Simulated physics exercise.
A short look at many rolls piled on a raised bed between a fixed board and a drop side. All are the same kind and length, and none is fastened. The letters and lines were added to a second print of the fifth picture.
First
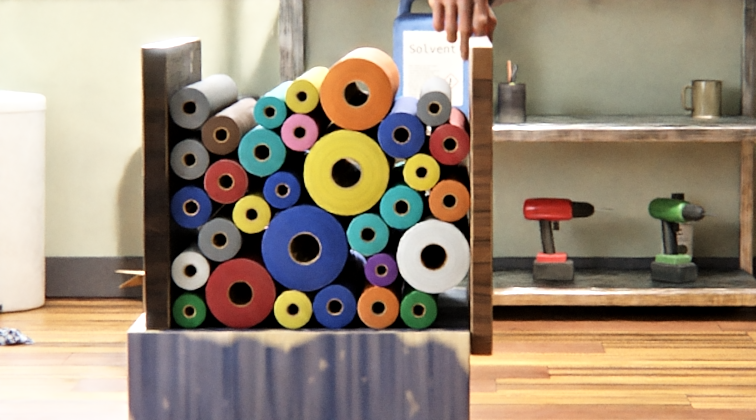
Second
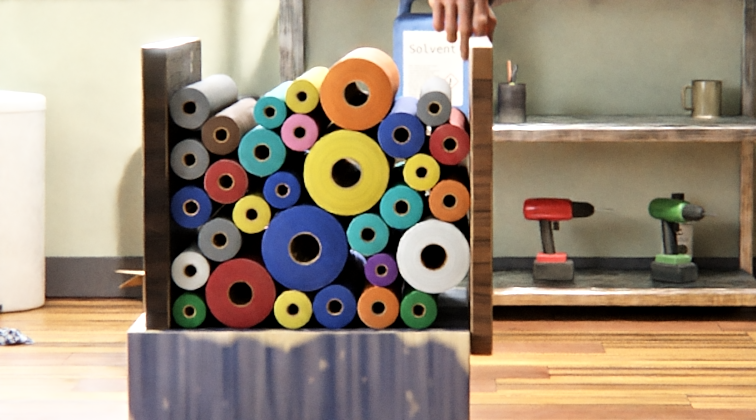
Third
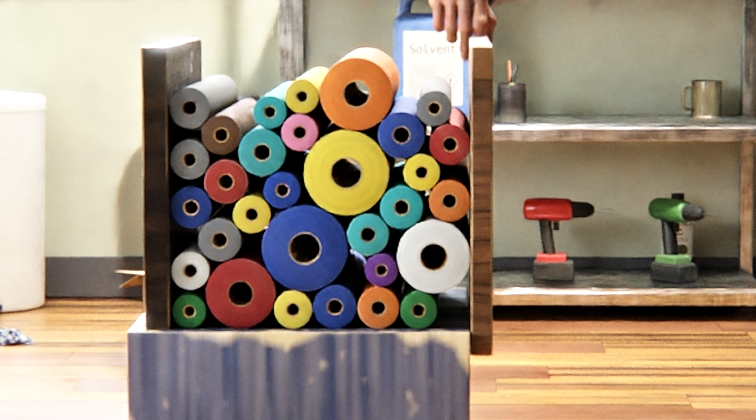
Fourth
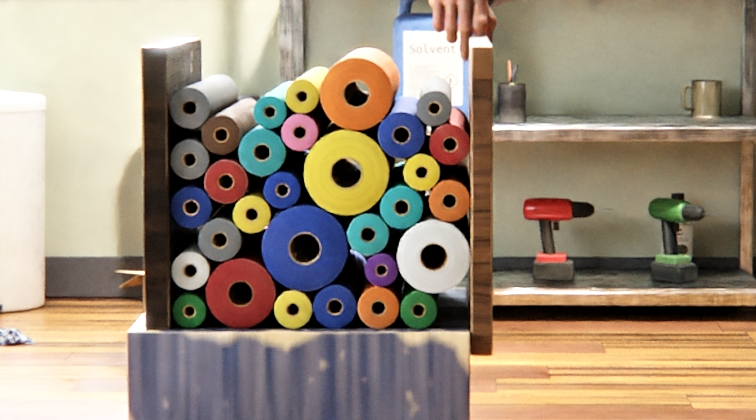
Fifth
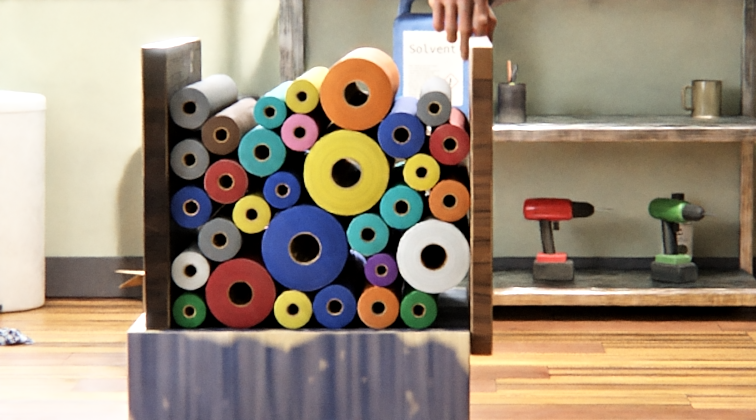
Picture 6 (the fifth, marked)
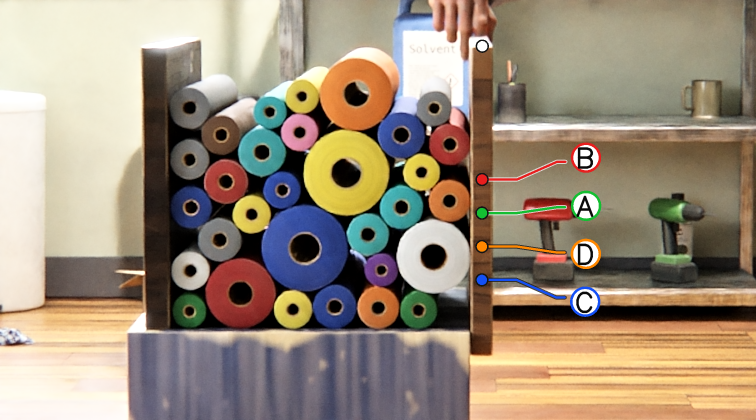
At first, colourful rolls of many sizes sit stacked between two upright side boards, with a hand resting on top of the right board and drills on a shelf behind. The rolls, boards and hand then stay in place, with no clear movement through to the end.
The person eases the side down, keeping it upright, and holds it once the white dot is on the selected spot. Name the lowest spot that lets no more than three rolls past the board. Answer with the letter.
The lowest mark that will do is A.
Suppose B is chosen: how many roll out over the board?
The count is none.
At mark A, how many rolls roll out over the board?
With A, two.
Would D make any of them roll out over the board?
Yes, at D.
On the marked copy, A at (482, 213); B at (482, 180); C at (482, 280); D at (482, 246); the white dot at (482, 46).
Taking A. A third of the way, top of the board (471, 121).
Two thirds of the way, top of the board (471, 207).
When it is over, top of the board (471, 213), two out over the board.
As for the rest, B none out over the board; C more than three out over the board; D more than three out over the board.
